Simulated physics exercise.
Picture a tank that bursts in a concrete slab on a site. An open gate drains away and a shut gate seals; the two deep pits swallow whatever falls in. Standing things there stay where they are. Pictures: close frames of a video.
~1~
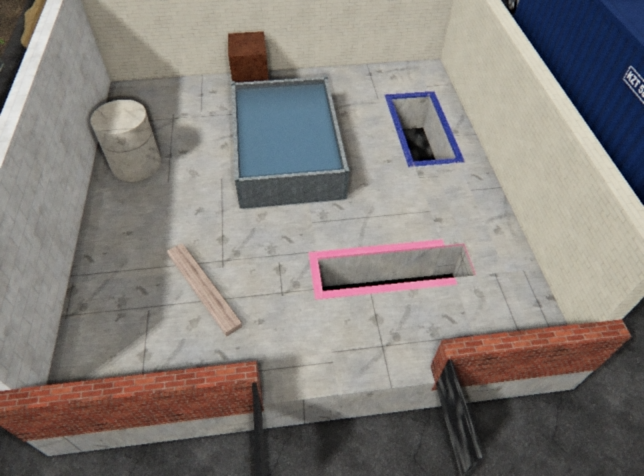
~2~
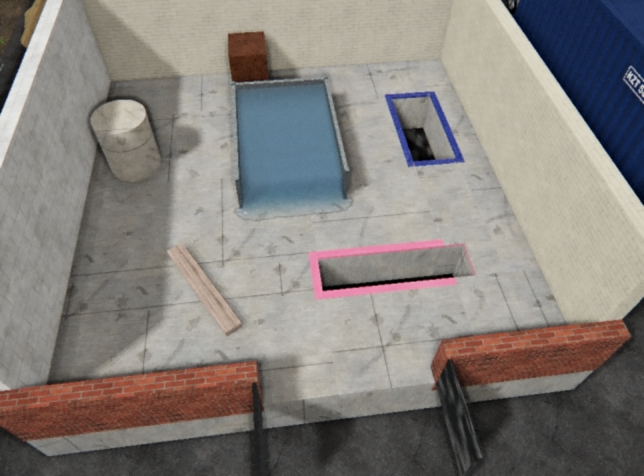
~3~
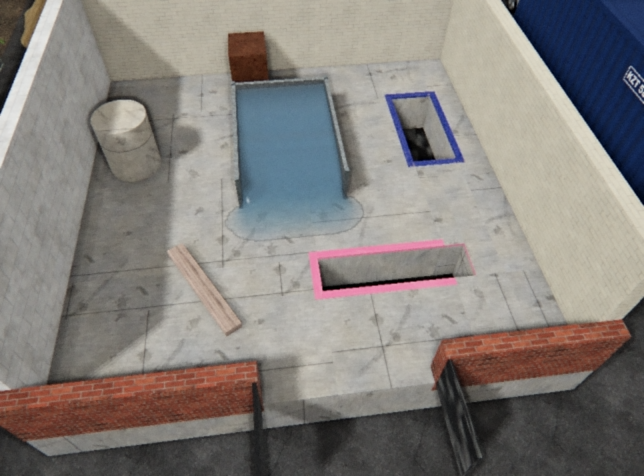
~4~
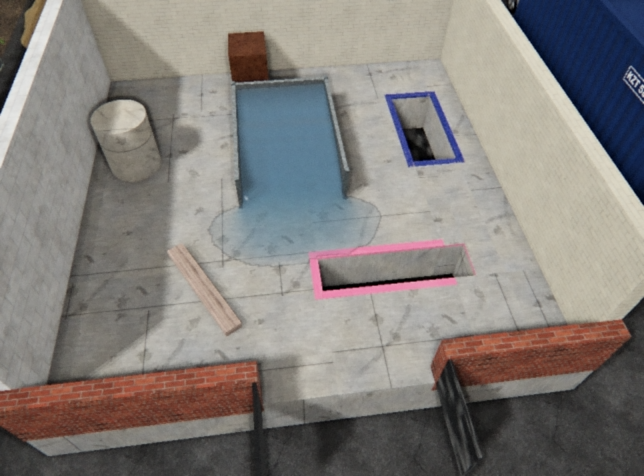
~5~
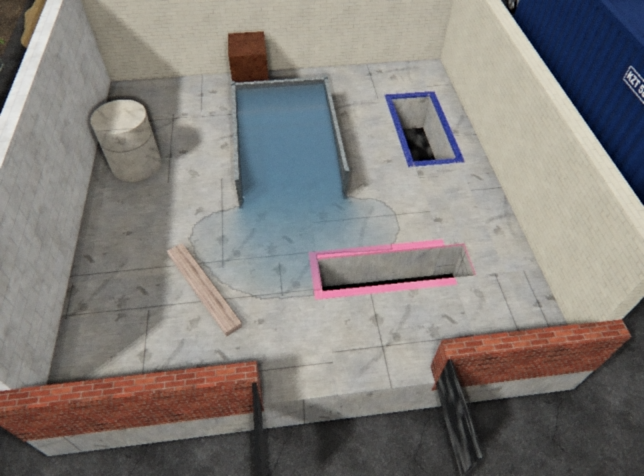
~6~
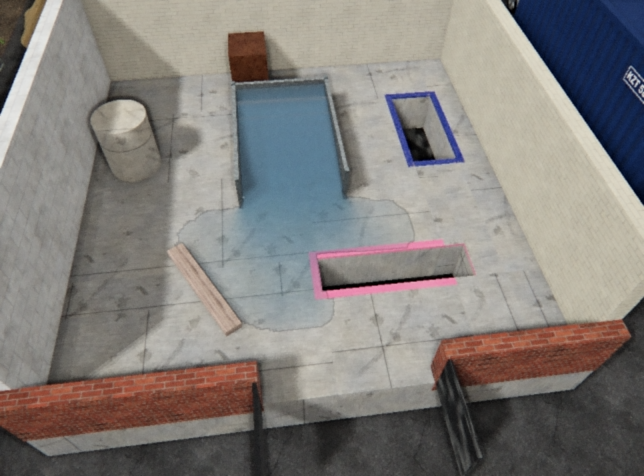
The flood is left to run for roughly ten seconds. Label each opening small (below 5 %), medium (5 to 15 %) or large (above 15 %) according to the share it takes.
Gate: Large; blue pit: Small; pink pit: Large.
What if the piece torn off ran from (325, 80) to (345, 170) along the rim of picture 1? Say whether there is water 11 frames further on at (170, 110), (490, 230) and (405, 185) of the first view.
Note, points one to three: Unreached / reached and soaked / reached and soaked.
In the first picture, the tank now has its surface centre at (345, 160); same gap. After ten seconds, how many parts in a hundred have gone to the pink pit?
Per cent: Pink 85.
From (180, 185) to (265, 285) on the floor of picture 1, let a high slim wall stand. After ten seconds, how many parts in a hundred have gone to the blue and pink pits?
Shares in percent - blue: 0; pink: 55.
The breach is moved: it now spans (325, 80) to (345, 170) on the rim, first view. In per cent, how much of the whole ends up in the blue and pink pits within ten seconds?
Blue 65 %, pink 8 %.
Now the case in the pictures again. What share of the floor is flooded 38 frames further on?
It comes to 40 per cent.
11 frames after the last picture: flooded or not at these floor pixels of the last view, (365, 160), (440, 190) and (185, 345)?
Well, in turn they'd be dry underfoot, dry underfoot and wet underfoot.
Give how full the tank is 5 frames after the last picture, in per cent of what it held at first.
My reading is roughly 60 in a hundred.
A moment on, water covers 20 % of the floor; the gate 1 %, the blue pit 0 %, the pink pit 9 %.
Next, water covers 25 % of the floor; the gate 7 %, the blue pit 0 %, the pink pit 18 %.
Then, water covers 25 % of the floor; the gate 17 %, the blue pit 0 %, the pink pit 28 %.
Later, water covers 40 % of the floor; the gate 27 %, the blue pit 0 %, the pink pit 35 %.
In the end, water covers 50 % of the floor; the gate 32 %, the blue pit 0 %, the pink pit 38 %.
